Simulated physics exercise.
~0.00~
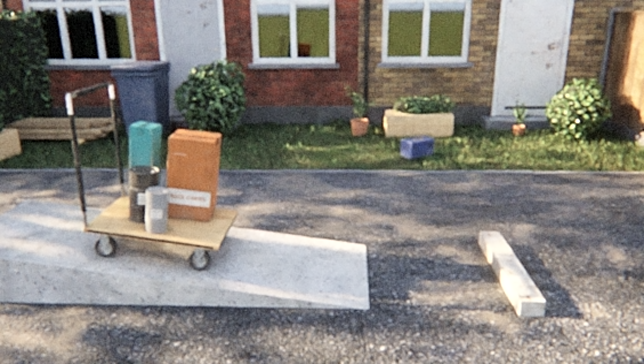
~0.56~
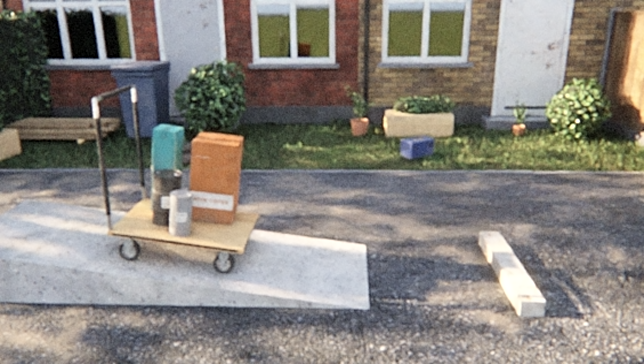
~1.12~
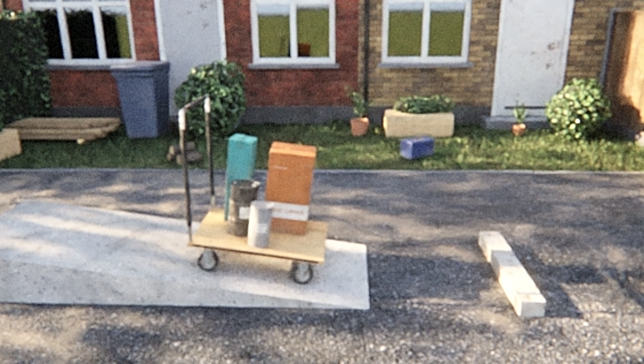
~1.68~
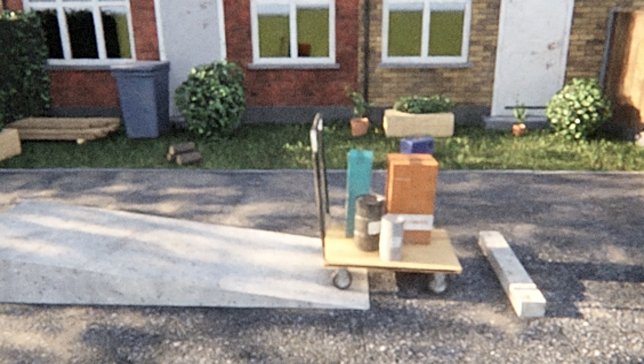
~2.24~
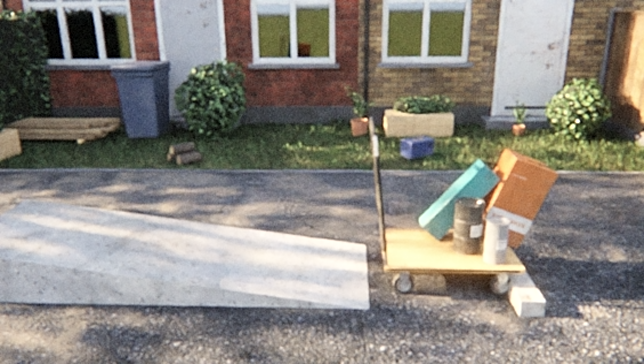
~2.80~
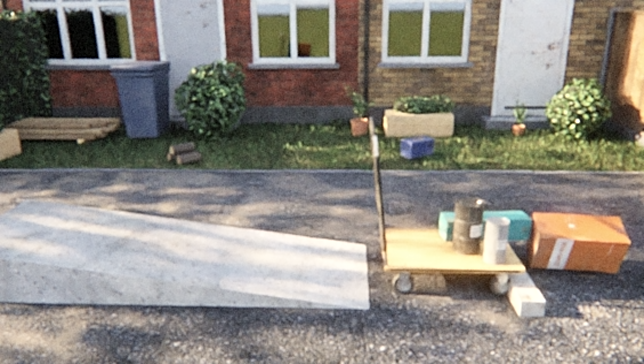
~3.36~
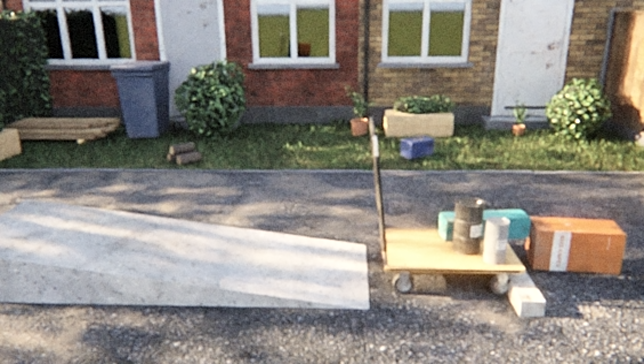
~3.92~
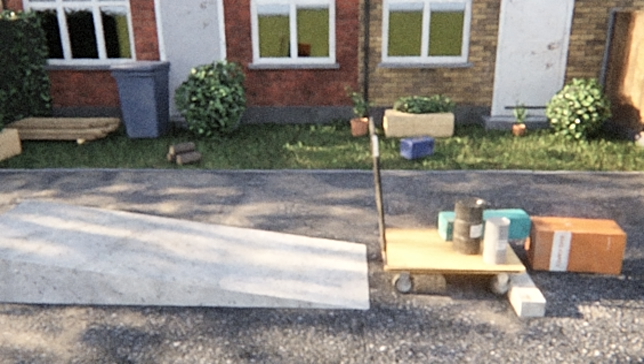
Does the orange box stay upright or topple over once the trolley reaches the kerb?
The orange box topples over. It tips forward when the trolley stops at the kerb and ends up on its side on the ground.
